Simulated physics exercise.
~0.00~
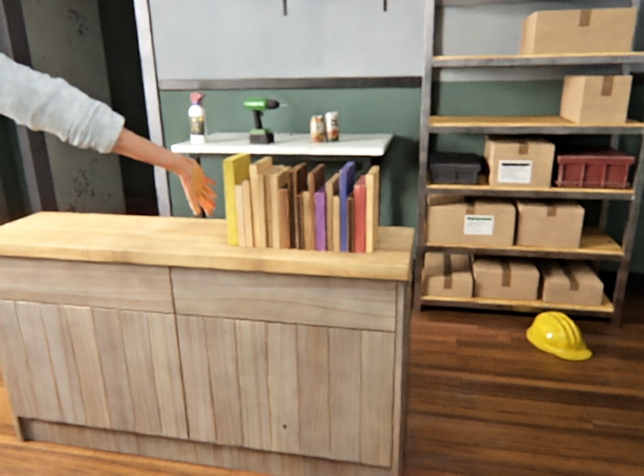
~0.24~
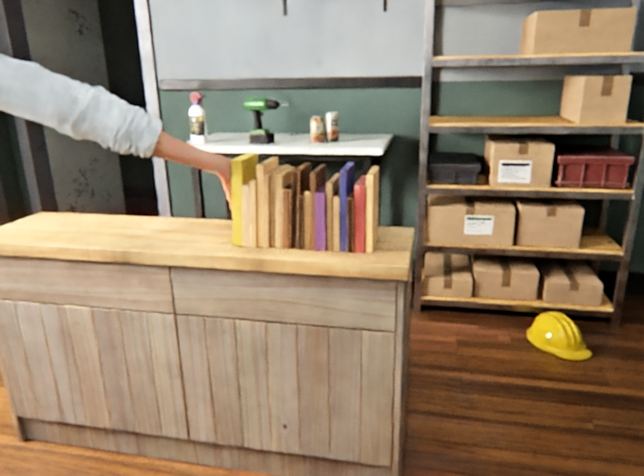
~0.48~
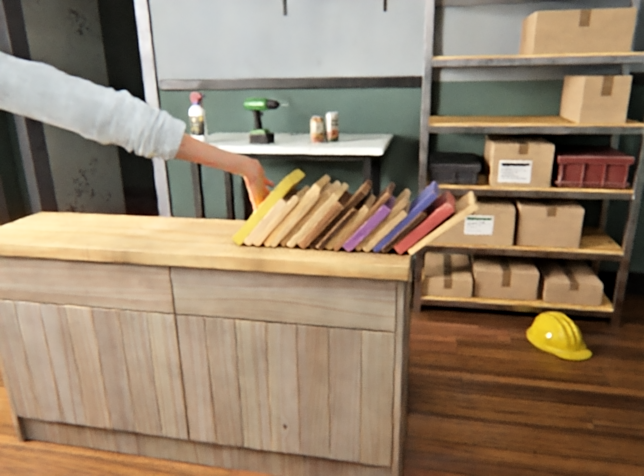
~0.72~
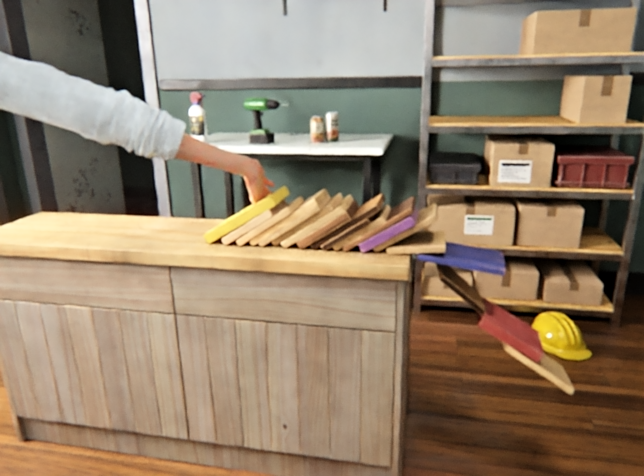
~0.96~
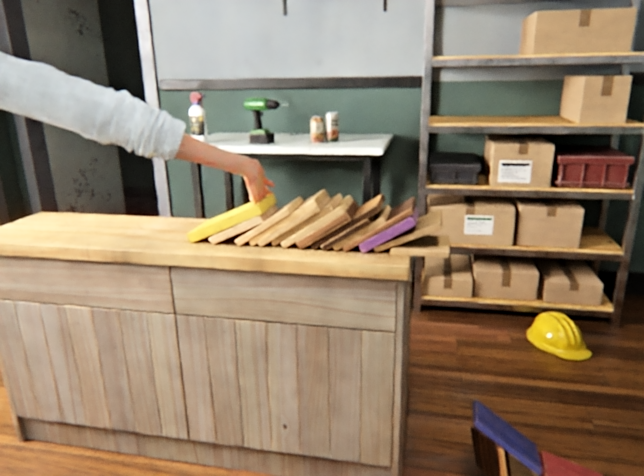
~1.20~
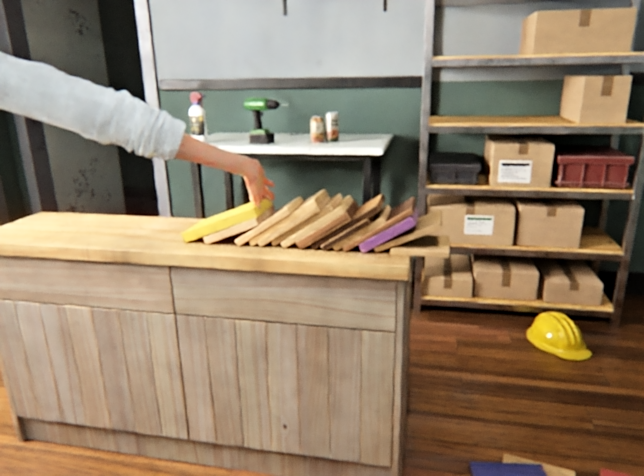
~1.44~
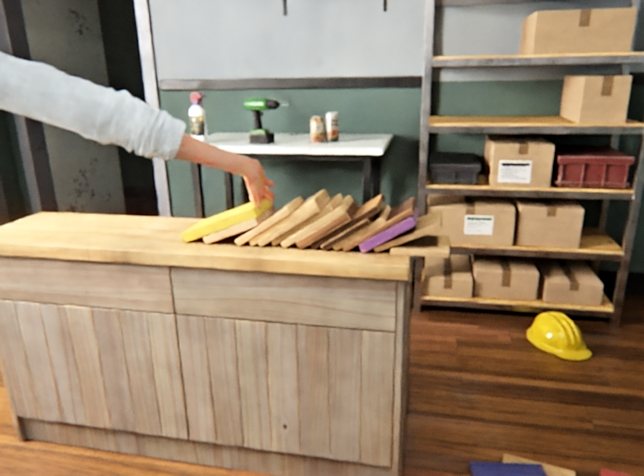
A hand pushes a row of upright boards rightward, toppling them and sending several off the worktop's end to the floor.
